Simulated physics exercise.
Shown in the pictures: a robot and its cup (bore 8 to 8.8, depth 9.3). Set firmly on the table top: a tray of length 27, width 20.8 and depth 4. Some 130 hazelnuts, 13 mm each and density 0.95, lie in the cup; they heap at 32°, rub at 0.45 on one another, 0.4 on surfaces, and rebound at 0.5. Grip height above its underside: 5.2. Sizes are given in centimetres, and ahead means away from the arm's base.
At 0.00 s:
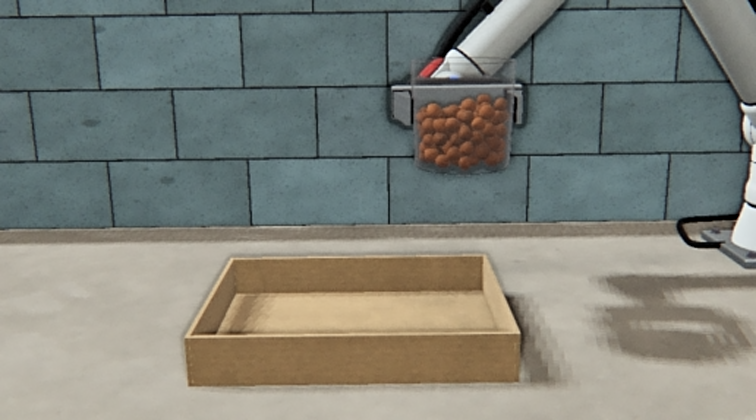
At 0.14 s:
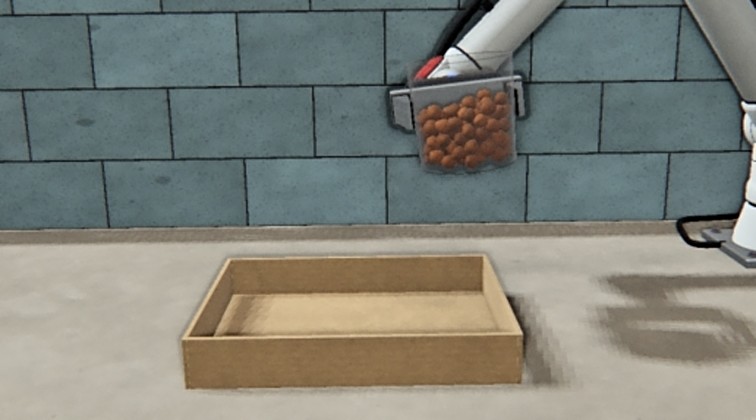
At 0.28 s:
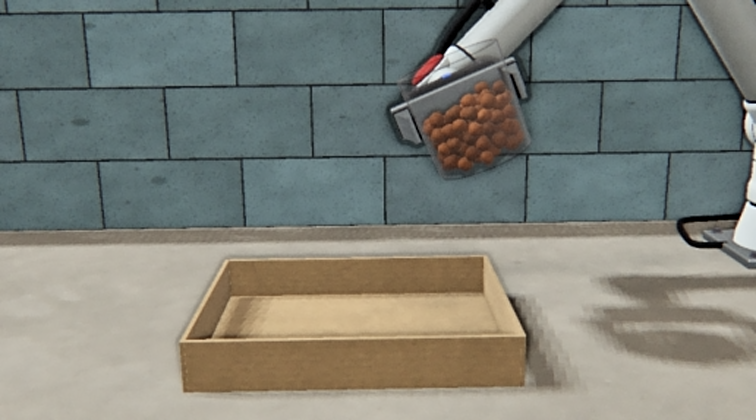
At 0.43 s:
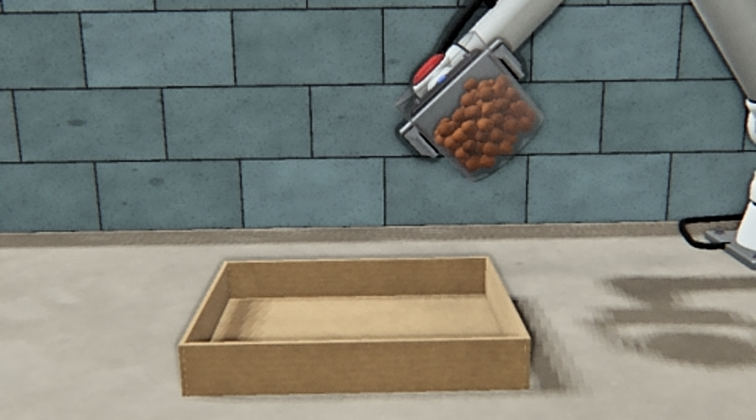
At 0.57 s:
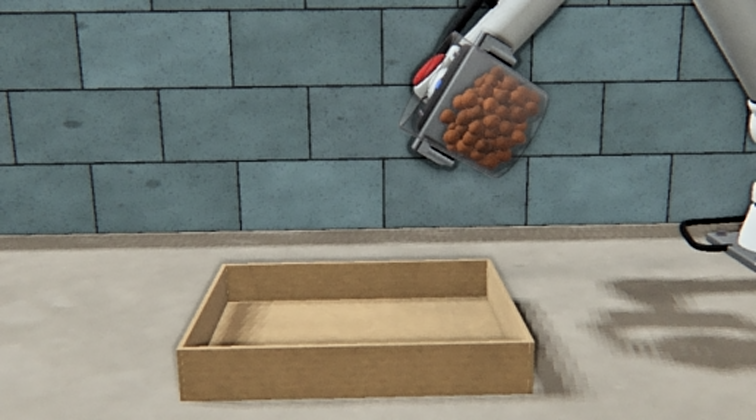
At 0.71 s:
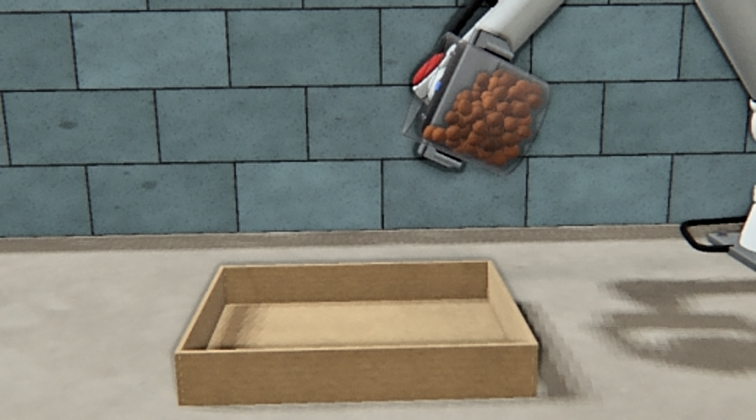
We see a robot arm holding a clear cup of small, round, brown items above an empty, shallow tray. The arm steadily tips the cup leftward until it leans steeply, and the items shift toward its rim, staying inside.
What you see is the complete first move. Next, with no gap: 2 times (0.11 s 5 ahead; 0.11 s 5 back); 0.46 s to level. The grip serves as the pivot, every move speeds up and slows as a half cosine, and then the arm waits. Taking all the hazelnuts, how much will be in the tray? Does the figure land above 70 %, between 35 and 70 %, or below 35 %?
The figure lands between 35 and 70 %.
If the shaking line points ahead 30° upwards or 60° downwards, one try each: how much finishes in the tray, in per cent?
65 and 5 %.
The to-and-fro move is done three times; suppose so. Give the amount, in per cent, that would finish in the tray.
I'd expect something close to 50 per cent.
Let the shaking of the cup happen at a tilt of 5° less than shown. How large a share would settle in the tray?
It would come to roughly 30 per cent.
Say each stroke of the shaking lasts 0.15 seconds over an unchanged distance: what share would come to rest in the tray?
25 %.
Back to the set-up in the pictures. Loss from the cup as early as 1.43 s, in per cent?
My estimate is roughly 45 % gone.
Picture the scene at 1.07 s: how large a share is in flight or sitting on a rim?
2 %.
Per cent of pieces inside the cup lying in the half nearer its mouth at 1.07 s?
About 50 percent.
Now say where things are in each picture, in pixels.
In the first frame, the cup middle at (463, 115), level; upper third of the load around (465, 116), from x 425 to 500, top at y 100; 128 in the cup.
In the second frame, the cup middle at (464, 114), tilted 6° forward; upper third of the load around (469, 114), from x 425 to 505, top at y 95.
In the third frame, the cup middle at (467, 112), tilted 22° forward; upper third of the load around (481, 112), from x 430 to 520, top at y 90.
In the fourth frame, the cup middle at (472, 110), tilted 43° forward; upper third of the load around (490, 102), from x 440 to 530, top at y 80.
In the fifth frame, the cup middle at (475, 109), tilted 59° forward; upper third of the load around (497, 96), from x 445 to 535, top at y 75.
In the sixth frame, the cup middle at (477, 108), tilted 65° forward; upper third of the load around (500, 97), from x 430 to 535, top at y 75; 128 in the cup.
After 1.07 s, tilted 65° forward, highest piece 22 above the table; 91 in the cup, 34 in the tray, 3 in flight or on a rim.
After 1.43 s, tilted 22° forward, highest piece 23 above the table; 71 in the cup, 56 in the tray, 1 on the table or floor.
After 1.81 s, level, highest piece 22 above the table; 71 in the cup, 56 in the tray, 1 on the table or floor.
After 2.86 s, level, highest piece 22 above the table; 71 in the cup, 56 in the tray, 1 on the table or floor.
In the end, 71 in the cup, 56 in the tray, 1 on the table or floor. That is 44 % in the tray.
